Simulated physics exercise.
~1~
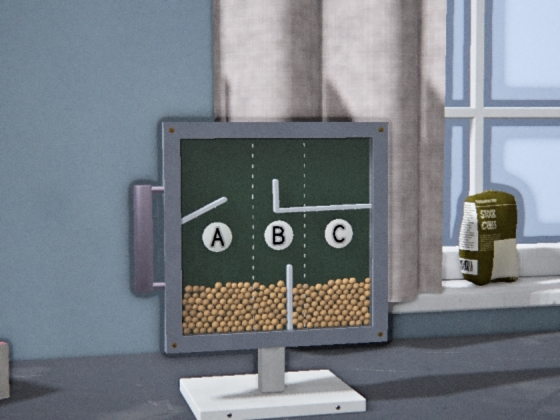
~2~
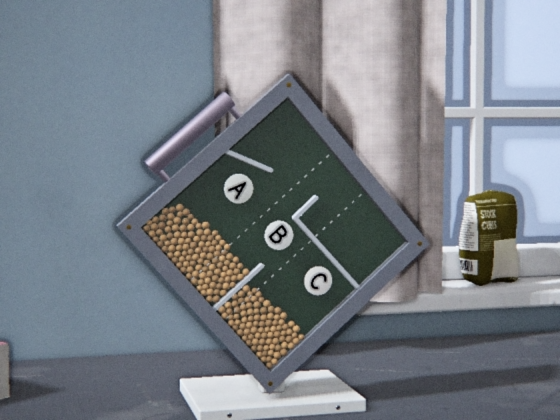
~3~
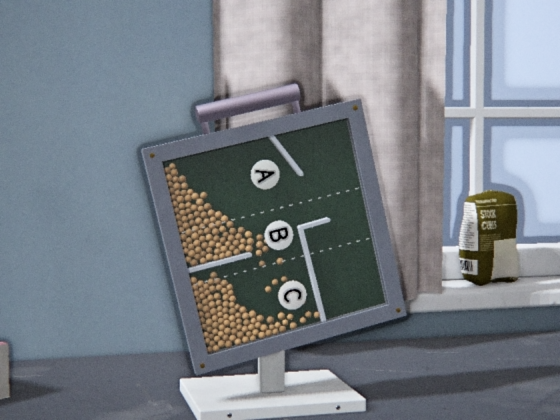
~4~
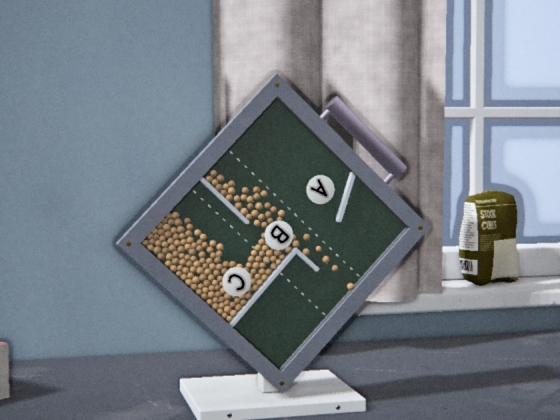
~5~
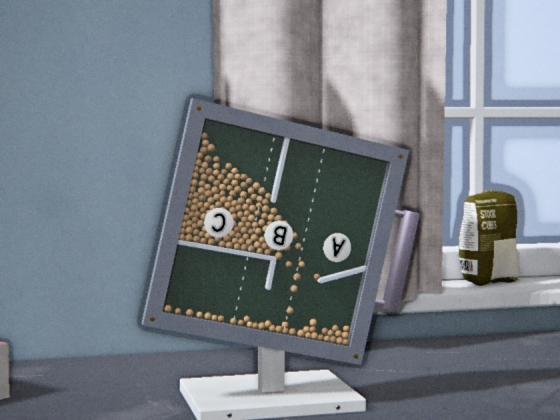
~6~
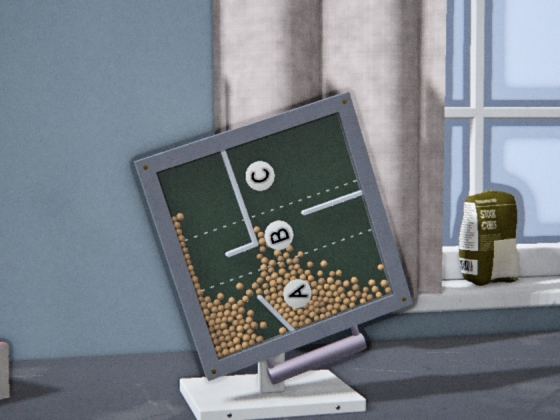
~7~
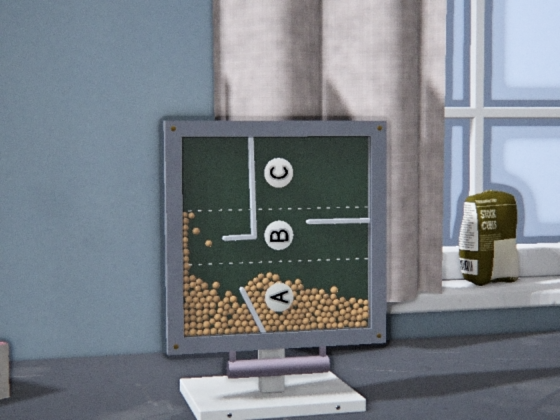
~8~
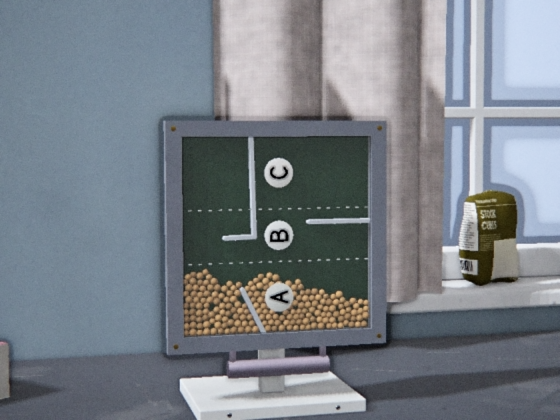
A square framed case of small round beads rotating clockwise on a white stand, the beads spilling past strips and settling around A.
